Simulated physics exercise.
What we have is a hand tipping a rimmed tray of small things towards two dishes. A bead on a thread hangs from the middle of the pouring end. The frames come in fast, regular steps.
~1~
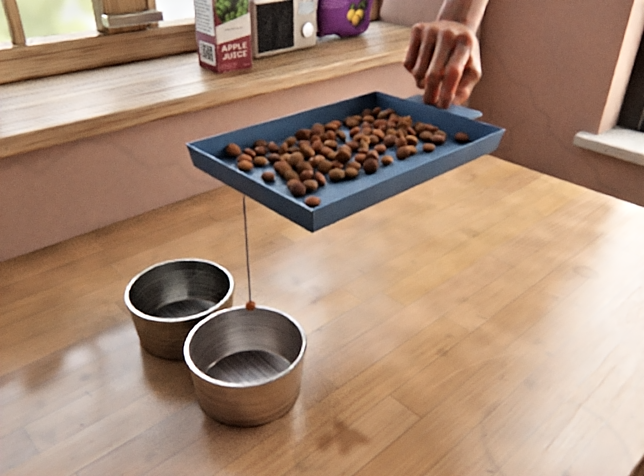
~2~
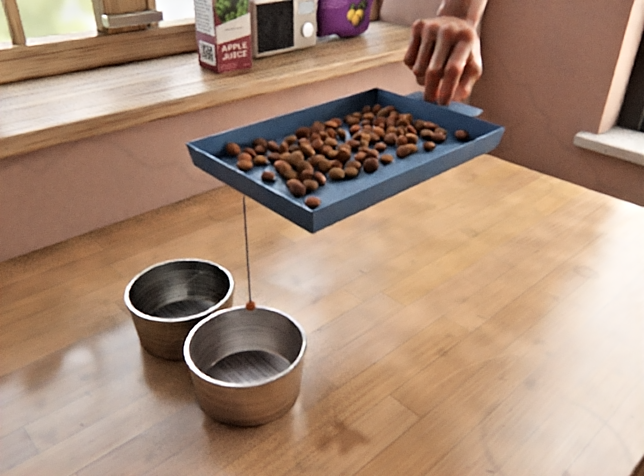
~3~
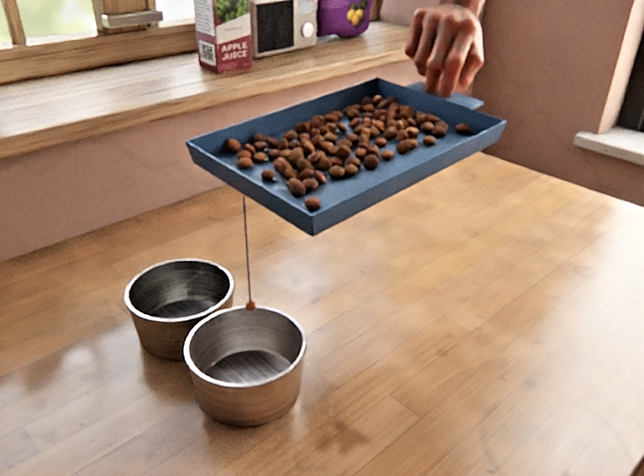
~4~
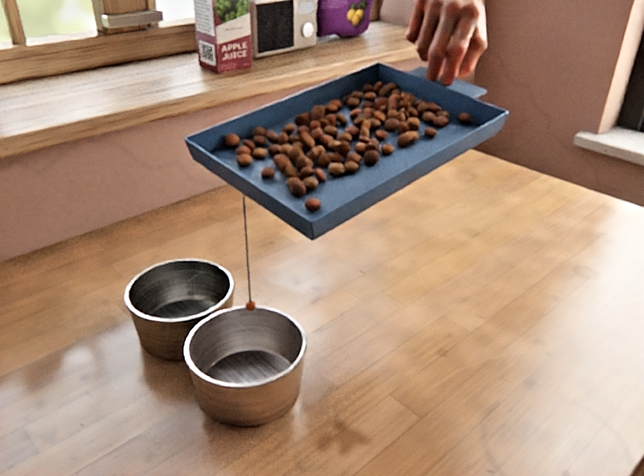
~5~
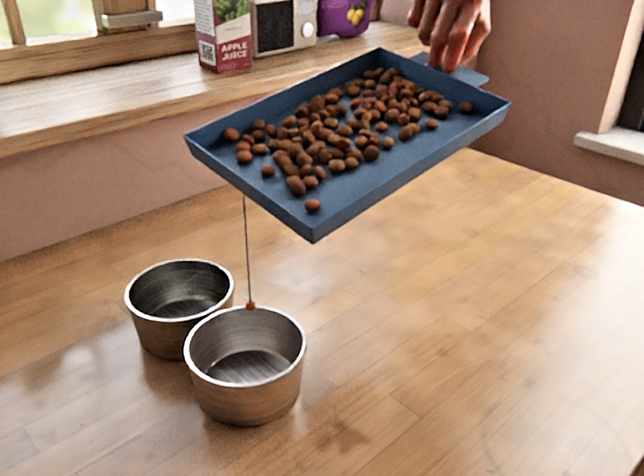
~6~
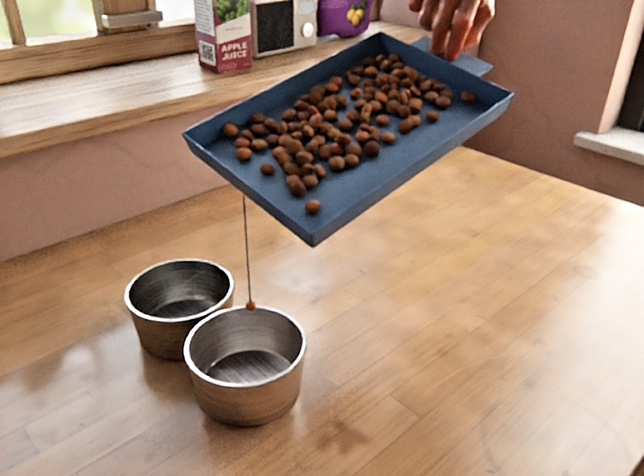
A hand held a blue tray of brown dog kibble above two metal dishes on a wooden table, then gradually tilted it toward its near corner while the small hanging bead stayed still.
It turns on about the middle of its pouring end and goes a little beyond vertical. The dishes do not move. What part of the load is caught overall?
Caught overall: Less than half.
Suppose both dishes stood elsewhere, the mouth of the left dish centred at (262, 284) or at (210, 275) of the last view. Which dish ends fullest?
In turn: The right one; right.
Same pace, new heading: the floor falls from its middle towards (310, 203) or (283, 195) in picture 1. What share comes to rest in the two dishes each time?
First some 40, then 50 per cent.
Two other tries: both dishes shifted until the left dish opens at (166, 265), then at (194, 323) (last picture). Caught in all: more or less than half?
In turn: Not half; over half.
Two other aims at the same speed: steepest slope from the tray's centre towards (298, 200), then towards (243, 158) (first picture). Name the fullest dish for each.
The first try: Right. The second: The left-hand dish.
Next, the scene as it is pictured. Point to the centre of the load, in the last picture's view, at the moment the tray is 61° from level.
Roughly at (328, 184).
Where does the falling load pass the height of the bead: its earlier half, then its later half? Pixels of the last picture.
First near (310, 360), later near (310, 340).
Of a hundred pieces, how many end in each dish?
The left dish has 0 per cent, the right dish has 20.
Soon after the last picture, tray tipped steeply; nearly all on the tray; a stray few in the air.
A little later, tray tipped right over; about a third on the tray; a small part in the right dish; about a third outside both; a small part in the air.
Later still, tray tipped past a quarter turn; about a quarter in the right dish; most outside both.
At rest, tray tipped past a quarter turn; about a quarter in the right dish; none in the left dish; most outside both.
